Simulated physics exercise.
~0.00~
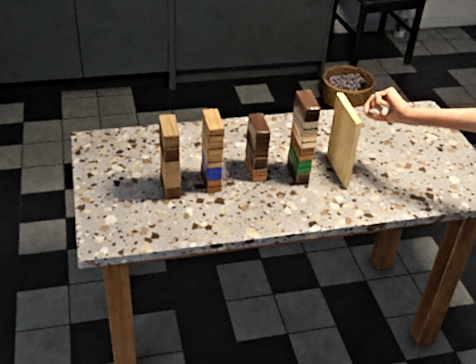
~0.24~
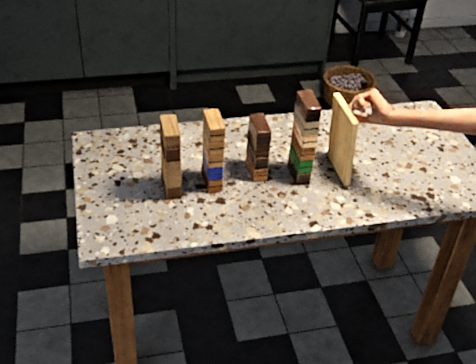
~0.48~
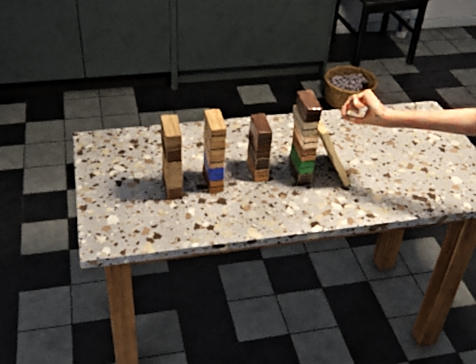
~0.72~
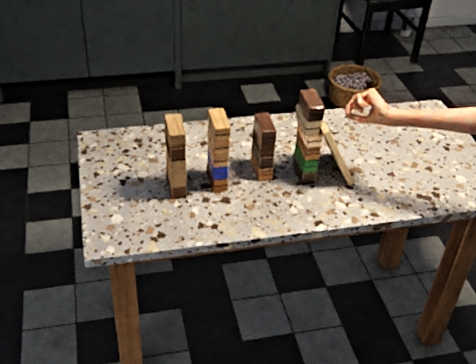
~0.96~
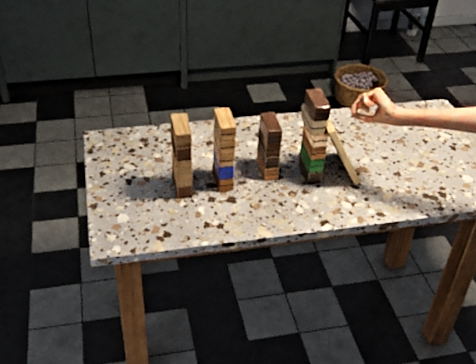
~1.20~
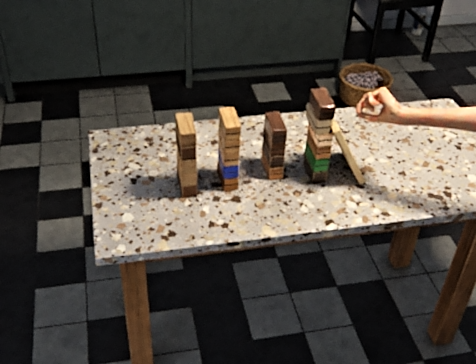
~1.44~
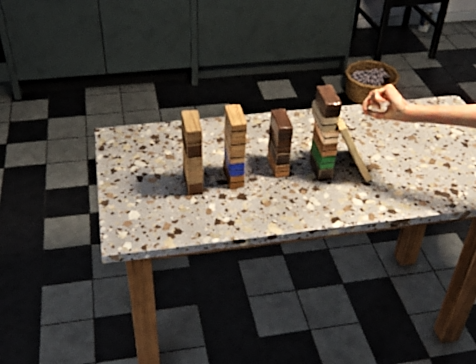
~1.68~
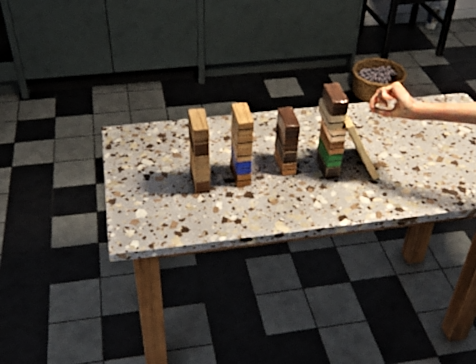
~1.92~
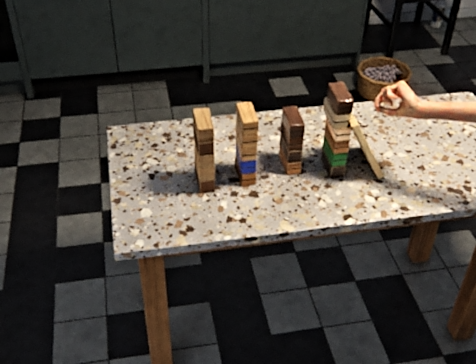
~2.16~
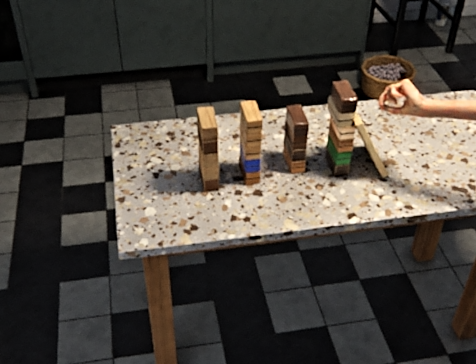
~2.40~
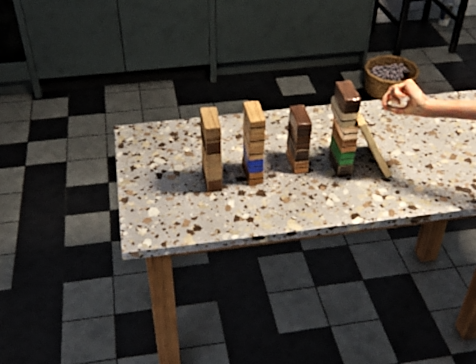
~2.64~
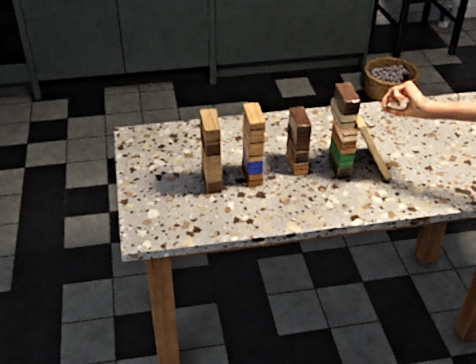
A board pushed by a hand tips left and leans against the still-standing block piles.
